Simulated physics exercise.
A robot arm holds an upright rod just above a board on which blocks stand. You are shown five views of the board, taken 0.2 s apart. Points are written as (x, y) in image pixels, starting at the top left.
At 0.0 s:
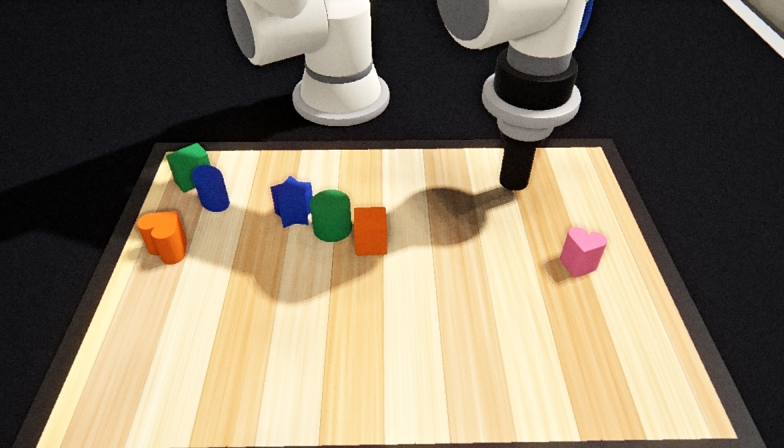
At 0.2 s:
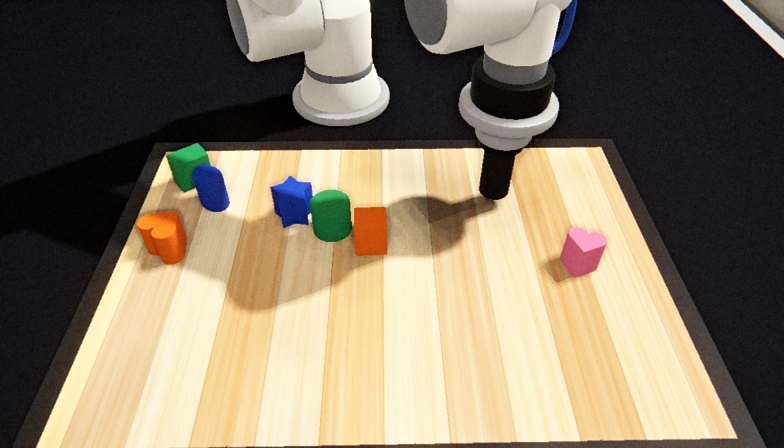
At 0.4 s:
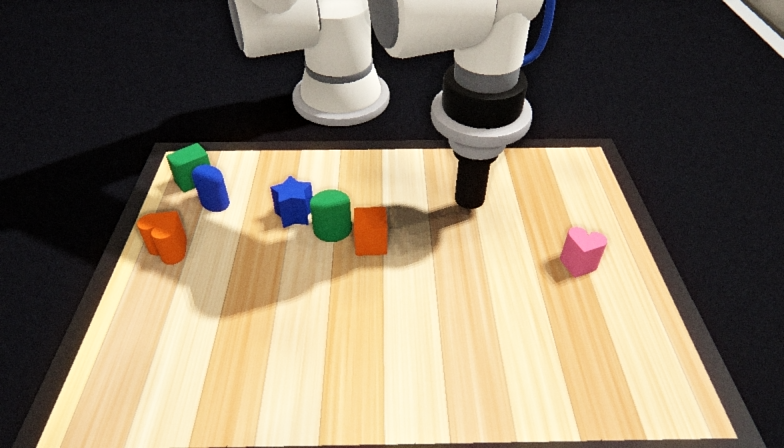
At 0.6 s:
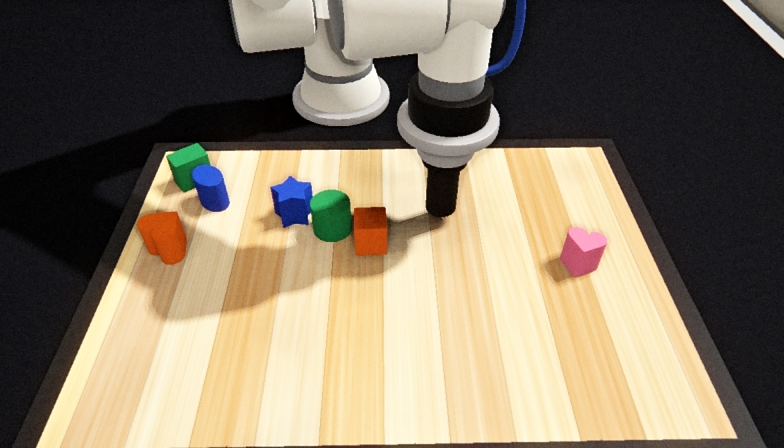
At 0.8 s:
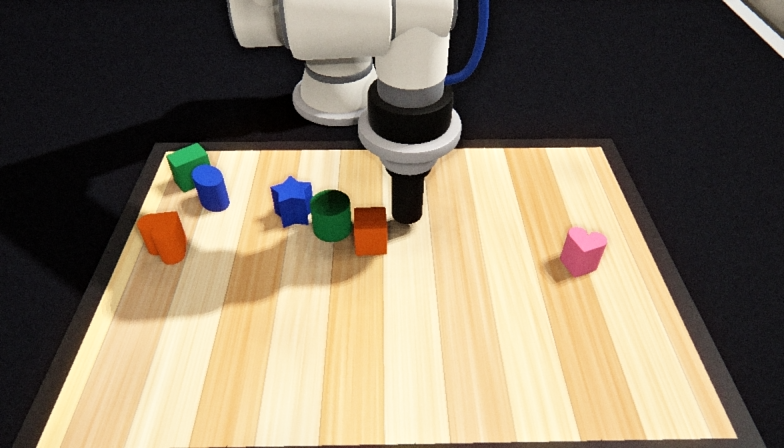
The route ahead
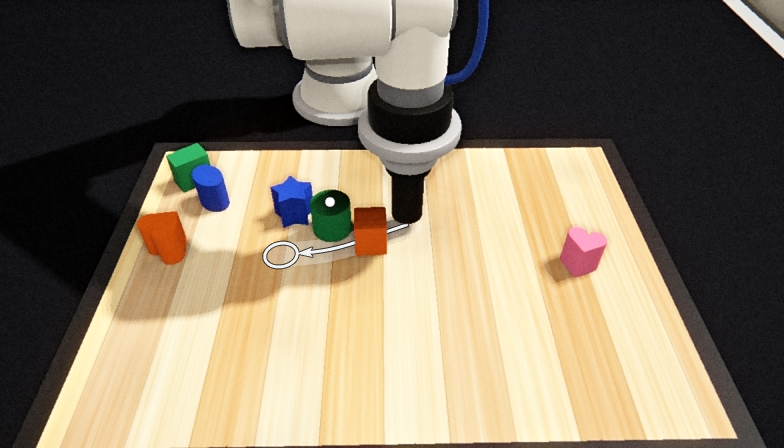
A white robot arm gripping an upright black rod glides steadily leftward and slightly nearer over a striped pale wooden board, seen from above and in front by a still camera. A green block, a blue block and an orange block sit at left, a blue star, green round block and orange four-sided block left of centre, and a pink one at right. The rod moves from the upper right to just beside the unmoving orange four-sided block, its shadow shifting too.
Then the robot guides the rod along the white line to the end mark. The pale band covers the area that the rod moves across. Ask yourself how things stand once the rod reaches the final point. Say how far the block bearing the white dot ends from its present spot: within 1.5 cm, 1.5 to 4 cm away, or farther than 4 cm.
Distance: 1.5 to 4 cm.
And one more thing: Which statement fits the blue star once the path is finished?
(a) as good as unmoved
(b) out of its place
The correct letter is b.
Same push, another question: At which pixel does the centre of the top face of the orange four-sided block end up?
The middle of its upper face should be somewhere near (327, 248).
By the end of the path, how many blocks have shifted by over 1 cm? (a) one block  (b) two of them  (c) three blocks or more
Correct choice: C.
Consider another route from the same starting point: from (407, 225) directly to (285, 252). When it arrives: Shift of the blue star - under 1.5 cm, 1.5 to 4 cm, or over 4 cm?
Shift of 1.5 to 4 cm.
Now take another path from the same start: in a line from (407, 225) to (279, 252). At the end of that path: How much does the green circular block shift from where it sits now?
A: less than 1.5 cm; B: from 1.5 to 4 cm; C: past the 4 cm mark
Option C.
Drawn move, from (407, 225) through (368, 238) and (326, 250) to (281, 255); the dot is on the green circular block.
On the path given first. One third of the way, rod (366, 228); orange four-sided block (346, 233), turned 40° anticlockwise.
Two thirds of the way, rod (323, 240); blue star (282, 182); green circular block (306, 202); orange four-sided block (327, 248), turned 100° anticlockwise.
At the end, rod (279, 244); blue star (281, 180); green circular block (299, 201); orange four-sided block (327, 248), turned 100° anticlockwise.
